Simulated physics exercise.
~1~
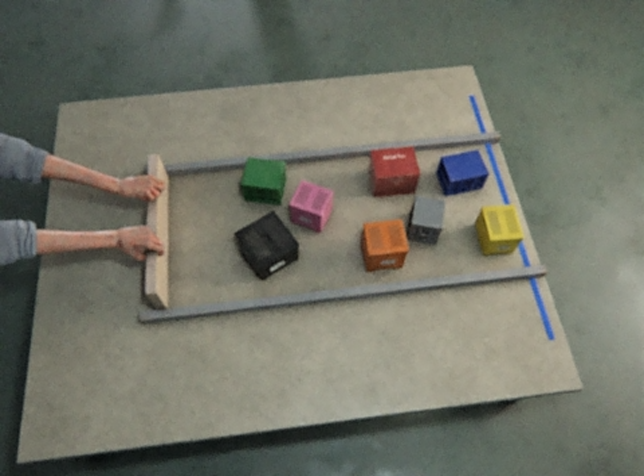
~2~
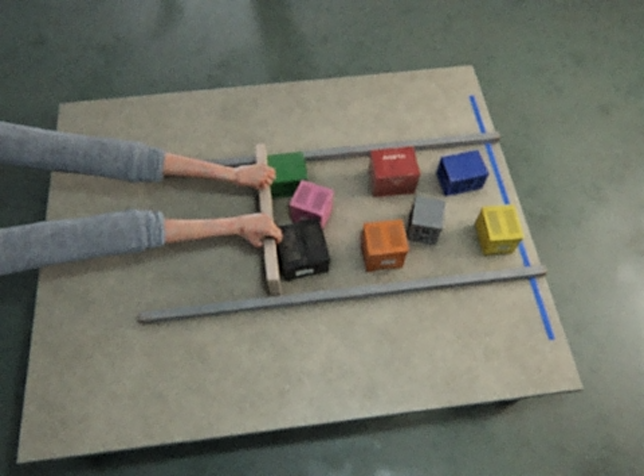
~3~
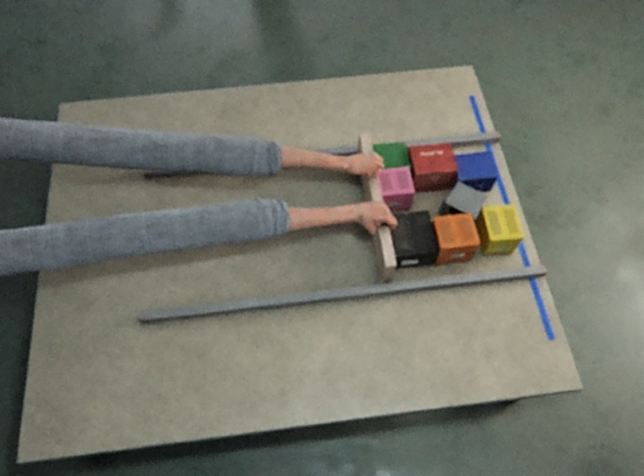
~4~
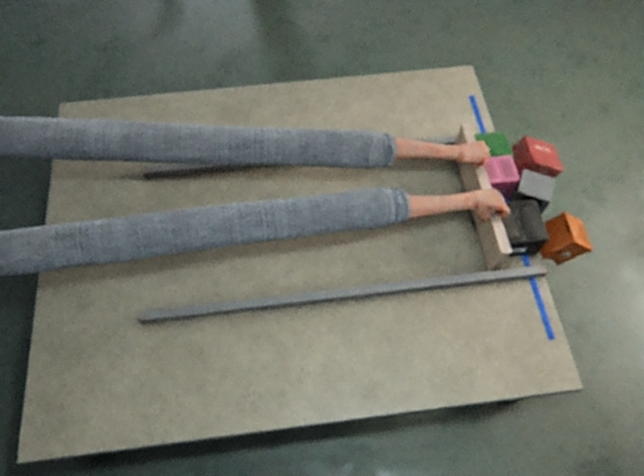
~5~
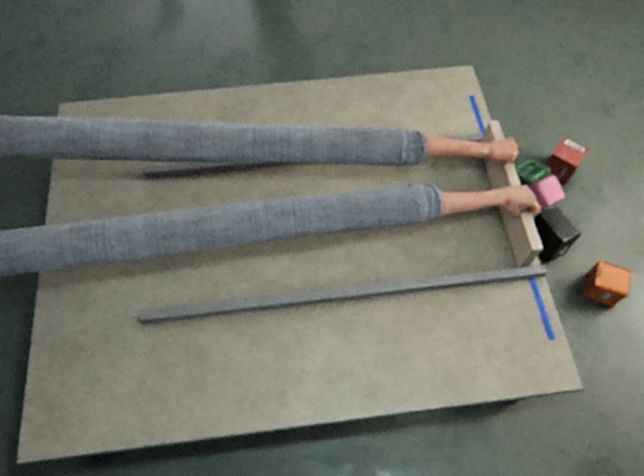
Two hands in grey-blue sleeves hold a plank at the left of a pale platform, seen from above, with a grey rail along each side and blue tape near the right edge. Between the rails sit green, pink, black, red, orange, grey, blue and yellow boxes. The hands push the plank right, meeting the green and black boxes first, then bunching the whole group together. The boxes cross the tape and spill over the right edge, the blue and yellow ones already gone from view as the orange one tips. Finally the plank reaches the edge, and the platform is left clear of boxes.
